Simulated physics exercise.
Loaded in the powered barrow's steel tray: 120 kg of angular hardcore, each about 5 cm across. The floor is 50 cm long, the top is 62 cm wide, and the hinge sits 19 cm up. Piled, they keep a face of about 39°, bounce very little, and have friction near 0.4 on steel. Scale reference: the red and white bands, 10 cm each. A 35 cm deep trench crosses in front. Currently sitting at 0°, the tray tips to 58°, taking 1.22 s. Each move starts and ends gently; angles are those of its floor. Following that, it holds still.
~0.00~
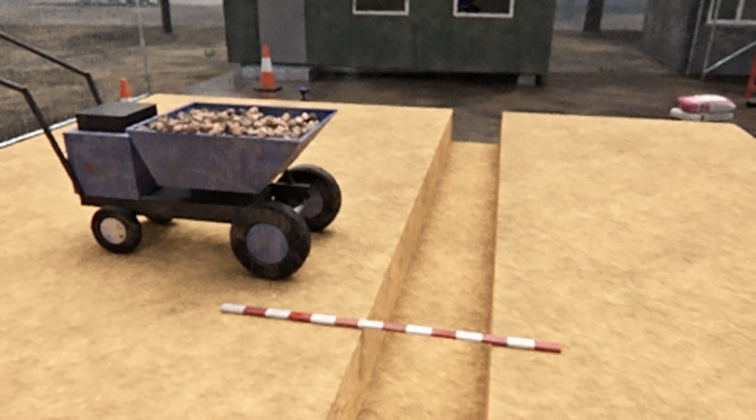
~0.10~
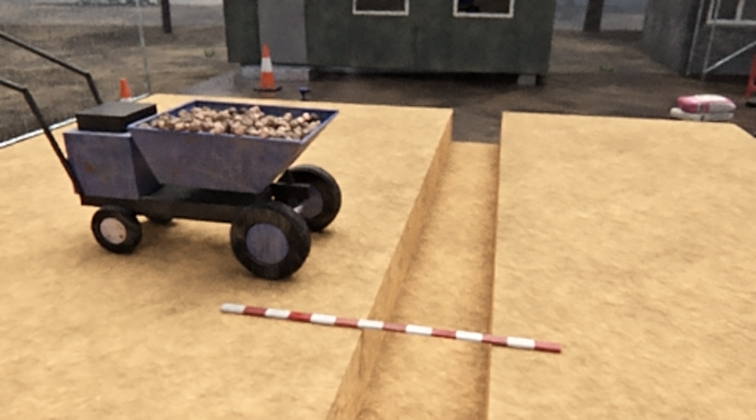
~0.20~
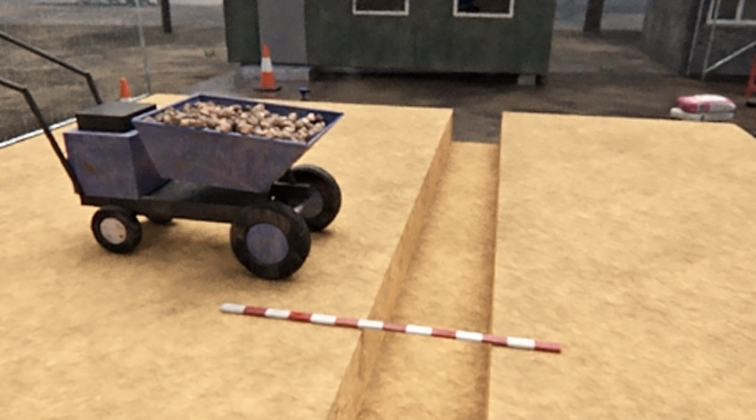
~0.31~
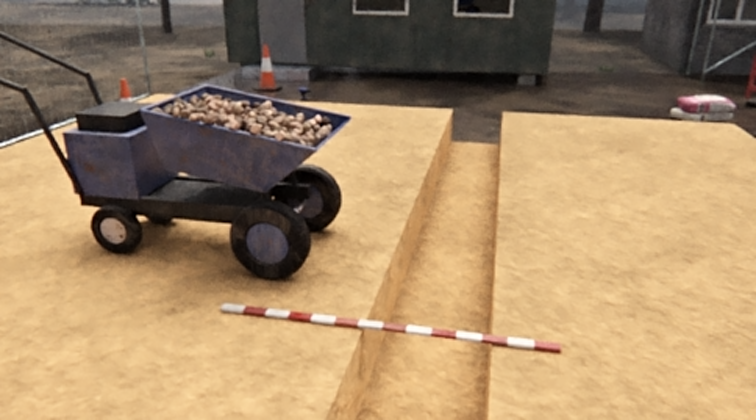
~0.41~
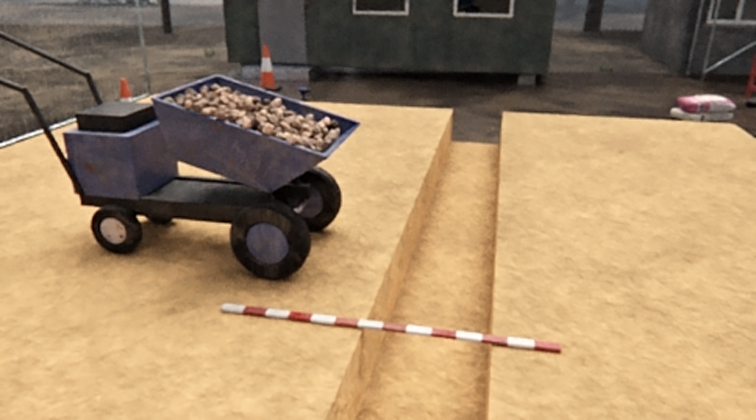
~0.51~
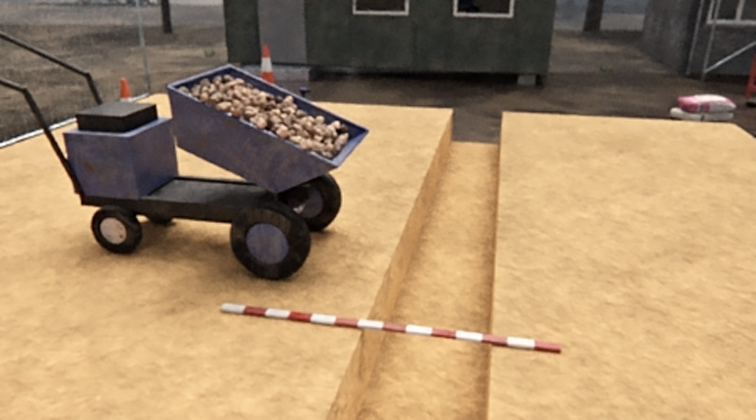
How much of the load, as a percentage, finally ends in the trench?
I would put it at about 38 per cent.
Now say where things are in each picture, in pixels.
Lip at (298, 142), floor tilted 0°, highest stones at (248, 119), in the first picture.
The tray is at 1°, its lip at (301, 143); the top of the load is at (225, 114); the stones move at 0.2 m/s on average, in the second picture.
Lip at (307, 146), floor tilted 4°, highest stones at (208, 110); the stones move at 0.3 m/s on average, in the third picture.
The tray is at 9°, its lip at (316, 151); the top of the load is at (206, 103); the stones move at 0.5 m/s on average, in the fourth picture.
The tray is at 15°, its lip at (326, 158); the top of the load is at (211, 94); the stones move at 0.5 m/s on average, in the fifth picture.
The tray is at 22°, its lip at (338, 167); the top of the load is at (223, 84); the stones move at 0.6 m/s on average, in the sixth picture.
After 0.9 s the floor is at 49°; 100 % in the tray; the foremost stones are at (366, 187).
After 1.3 s the floor is at 58°; 93 % in the tray, 7 % in the trench; the foremost stones are at (435, 328).
After 1.7 s the floor is at 58°; 77 % in the tray, 23 % in the trench; the foremost stones are at (484, 333).
After 3.6 s the floor is at 58°; 61 % in the tray, 38 % in the trench; the foremost stones are at (485, 325).
